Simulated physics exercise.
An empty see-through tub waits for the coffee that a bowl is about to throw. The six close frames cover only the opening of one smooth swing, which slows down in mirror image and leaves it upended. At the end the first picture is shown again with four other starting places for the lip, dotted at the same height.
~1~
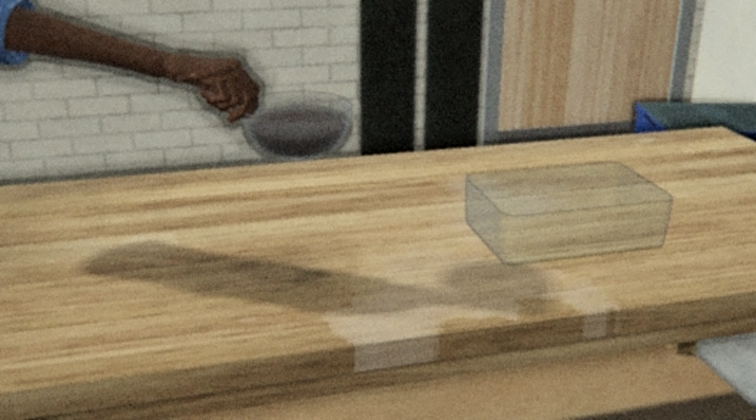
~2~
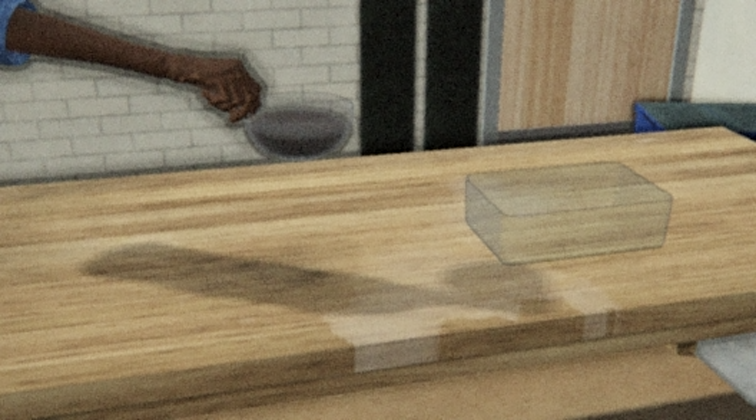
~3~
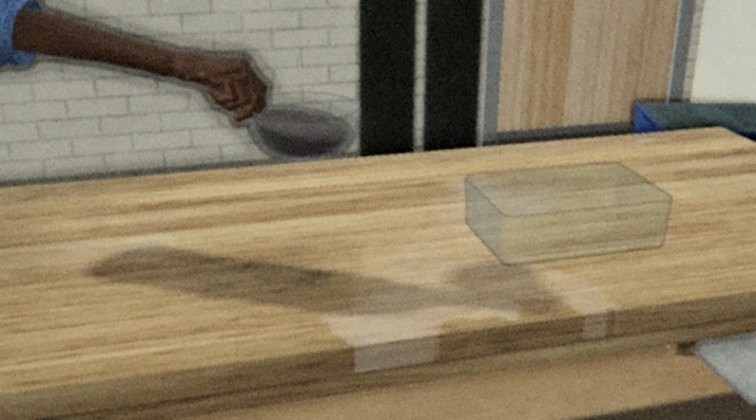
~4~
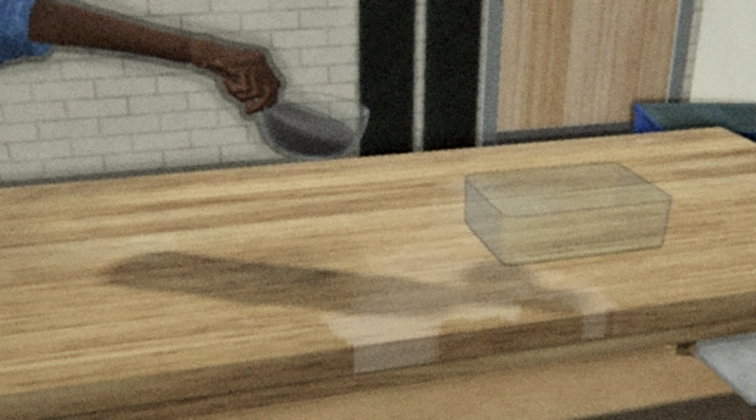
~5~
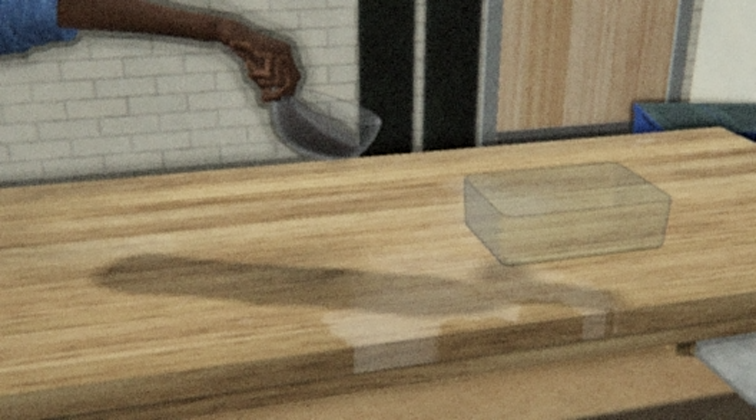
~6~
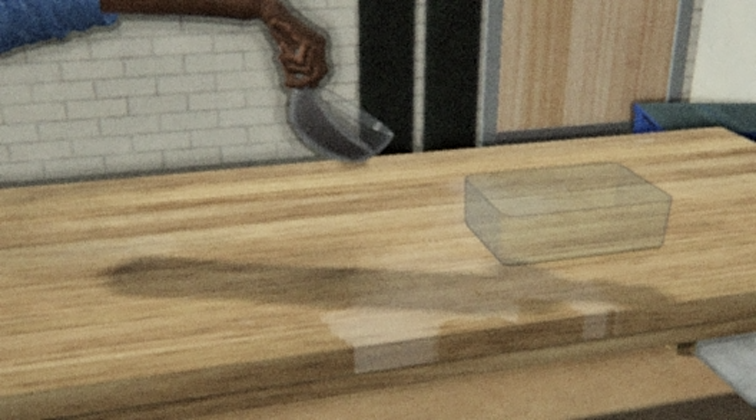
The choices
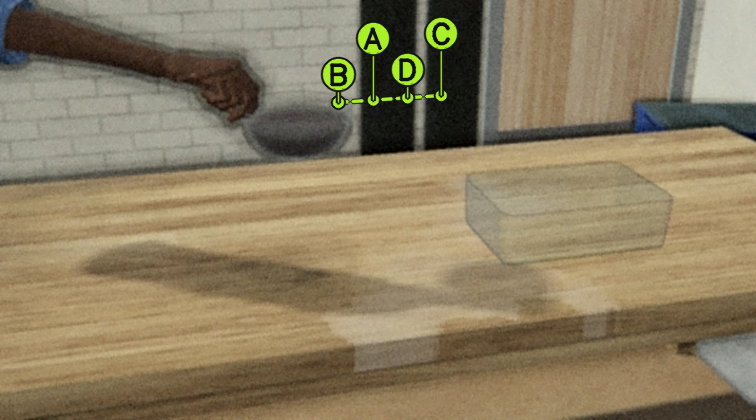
An arm in a blue sleeve moving right and tilting a clear bowl of dark liquid rightward near an empty see-through tub.
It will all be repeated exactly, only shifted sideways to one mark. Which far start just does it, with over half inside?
A will do.
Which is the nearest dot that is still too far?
B it is.
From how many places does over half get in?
Three.
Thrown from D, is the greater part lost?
No.
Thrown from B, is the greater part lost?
Yes, that goes wrong.
On the marked copy, A at (373, 100); B at (338, 102); C at (441, 95); D at (407, 97).
With A, about 70 % lands in the tub, 20 % falls short and 11 % goes beside or beyond.
With B, about 21 % lands in the tub, 72 % falls short and 7 % goes beside or beyond.
With C, about 75 % lands in the tub, 5 % falls short and 20 % goes beside or beyond.
With D, about 81 % lands in the tub, 5 % falls short and 13 % goes beside or beyond.
